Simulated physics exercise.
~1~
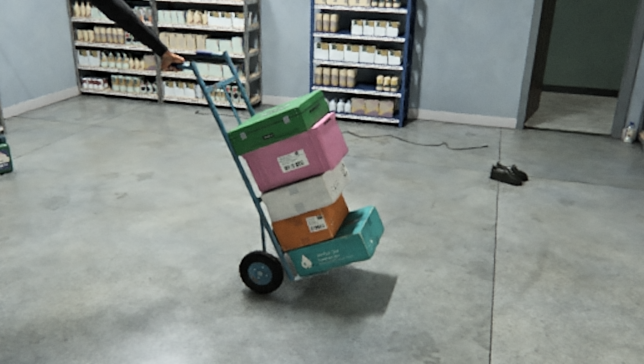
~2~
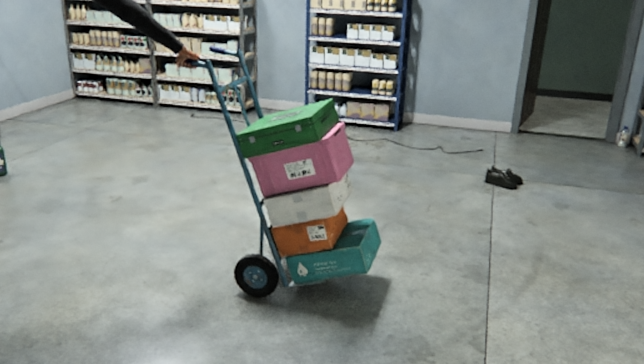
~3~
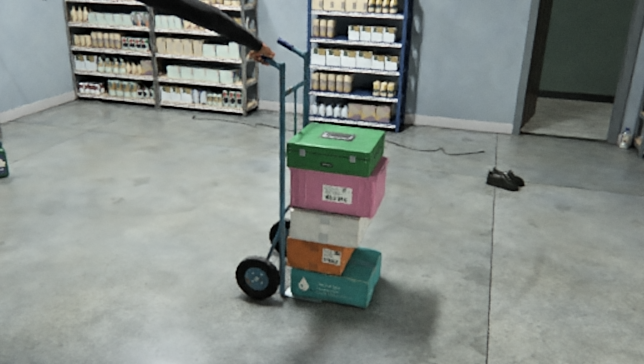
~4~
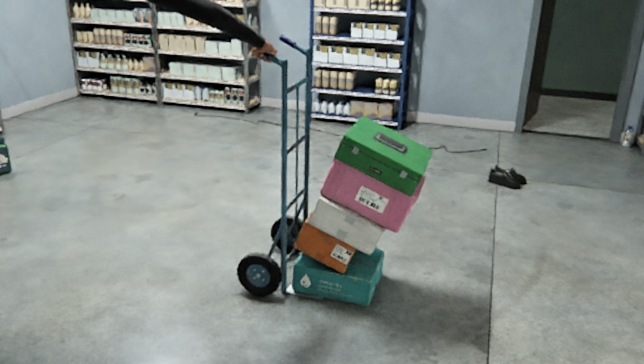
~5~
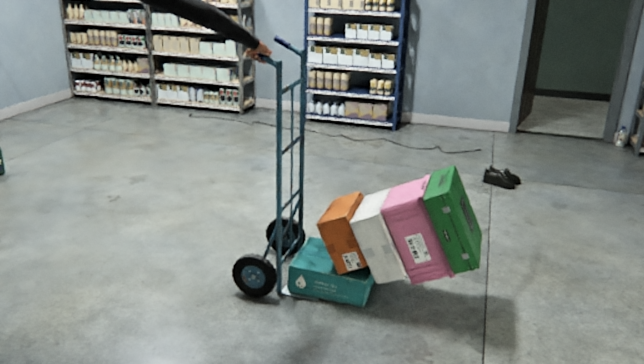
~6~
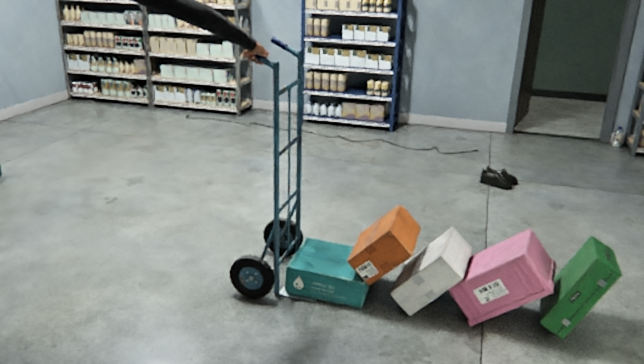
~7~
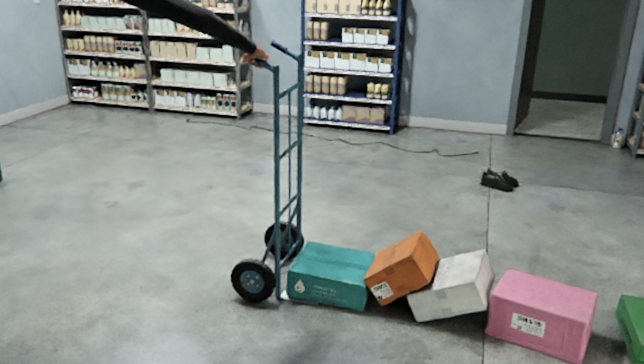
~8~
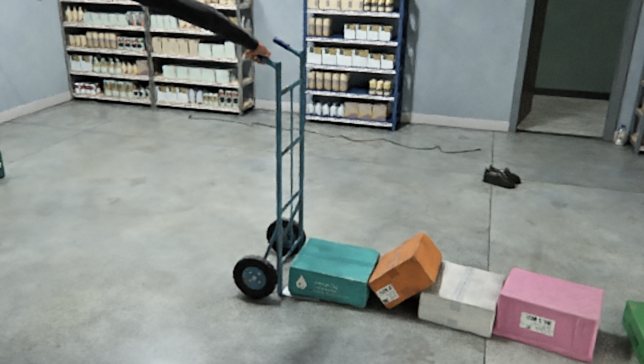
In a storeroom, an arm swings a loaded hand truck upright and four boxes topple off.
